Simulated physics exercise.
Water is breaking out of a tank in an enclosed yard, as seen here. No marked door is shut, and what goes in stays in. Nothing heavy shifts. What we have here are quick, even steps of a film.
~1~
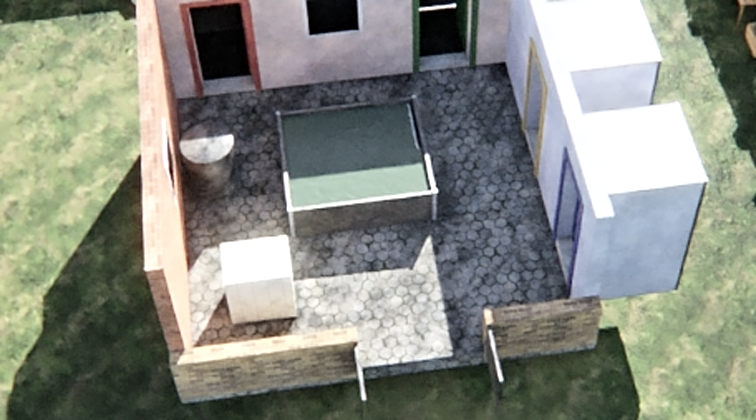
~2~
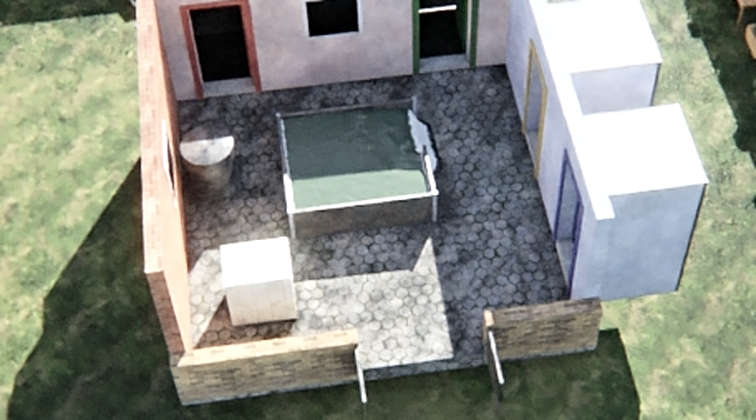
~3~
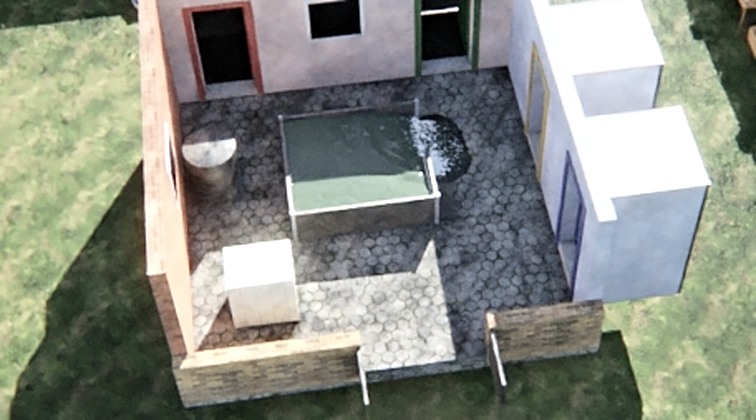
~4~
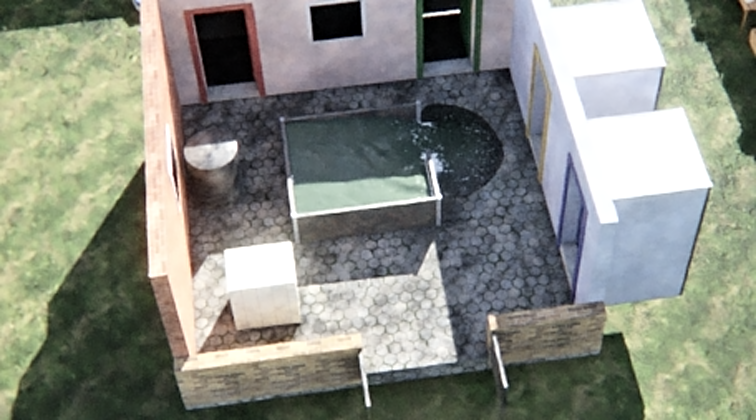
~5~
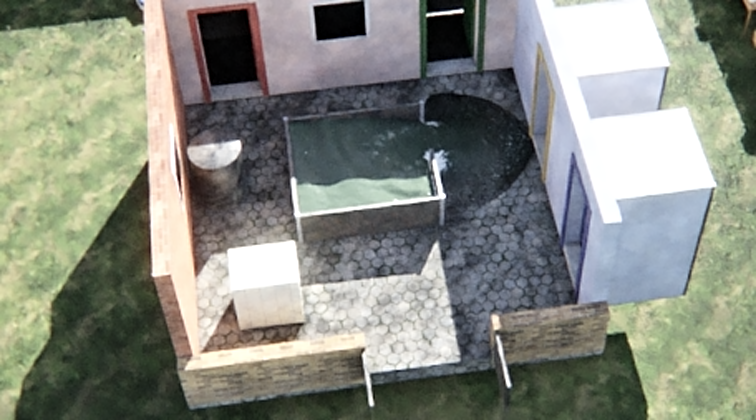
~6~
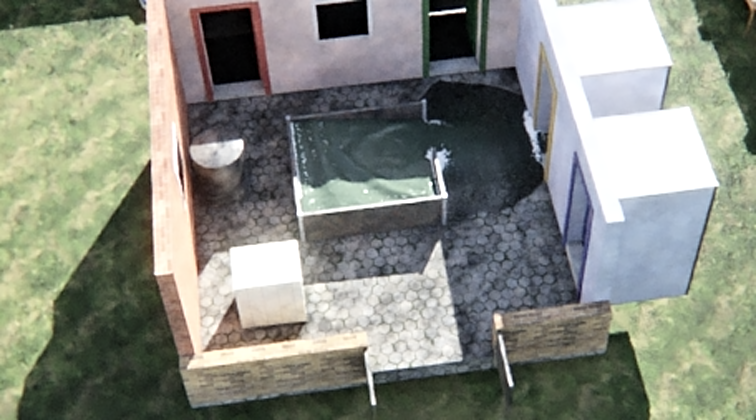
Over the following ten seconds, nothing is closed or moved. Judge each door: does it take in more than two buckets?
Result: The red door sees no more than two buckets come in. The blue door sees no more than two buckets come in. The green door sees more than two buckets come in. The yellow door sees more than two buckets come in.
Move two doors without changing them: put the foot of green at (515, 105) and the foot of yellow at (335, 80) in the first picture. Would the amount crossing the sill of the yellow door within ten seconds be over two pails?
As it turns out, the yellow one stays within bounds.
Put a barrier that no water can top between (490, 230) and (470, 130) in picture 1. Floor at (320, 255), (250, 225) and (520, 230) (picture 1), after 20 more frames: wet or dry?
Results in sequence: Bone-dry / bone-dry / swamped.
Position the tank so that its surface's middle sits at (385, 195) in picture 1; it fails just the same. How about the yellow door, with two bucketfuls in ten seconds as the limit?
Yellow exceeds the threshold.
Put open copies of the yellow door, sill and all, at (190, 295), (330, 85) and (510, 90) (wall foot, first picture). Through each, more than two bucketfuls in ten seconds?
In order: Falls short, falls short, exceeds it.
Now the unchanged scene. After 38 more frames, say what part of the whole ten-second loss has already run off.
My guess would be around 75 percent.
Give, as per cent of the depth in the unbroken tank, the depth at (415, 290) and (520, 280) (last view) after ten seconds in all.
Roughly 6 and 10 per cent, in turn.
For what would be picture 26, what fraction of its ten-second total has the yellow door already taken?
Some 70 per cent.
A moment on, water covers 20 % of the floor; the red door not reached, the blue door not reached, the green door wet at the sill, nothing in, the yellow door over two buckets in.
Next, water covers 25 % of the floor; the red door not reached, the blue door wet at the sill, nothing in, the green door under two buckets in, the yellow door far over two buckets in.
Then, water covers 45 % of the floor; the red door not reached, the blue door wet at the sill, nothing in, the green door over two buckets in, the yellow door far over two buckets in.
Later, water covers 70 % of the floor; the red door wet at the sill, nothing in, the blue door wet at the sill, nothing in, the green door over two buckets in, the yellow door far over two buckets in.
In the end, water covers 95 % of the floor; the red door wet at the sill, nothing in, the blue door wet at the sill, nothing in, the green door over two buckets in, the yellow door far over two buckets in.
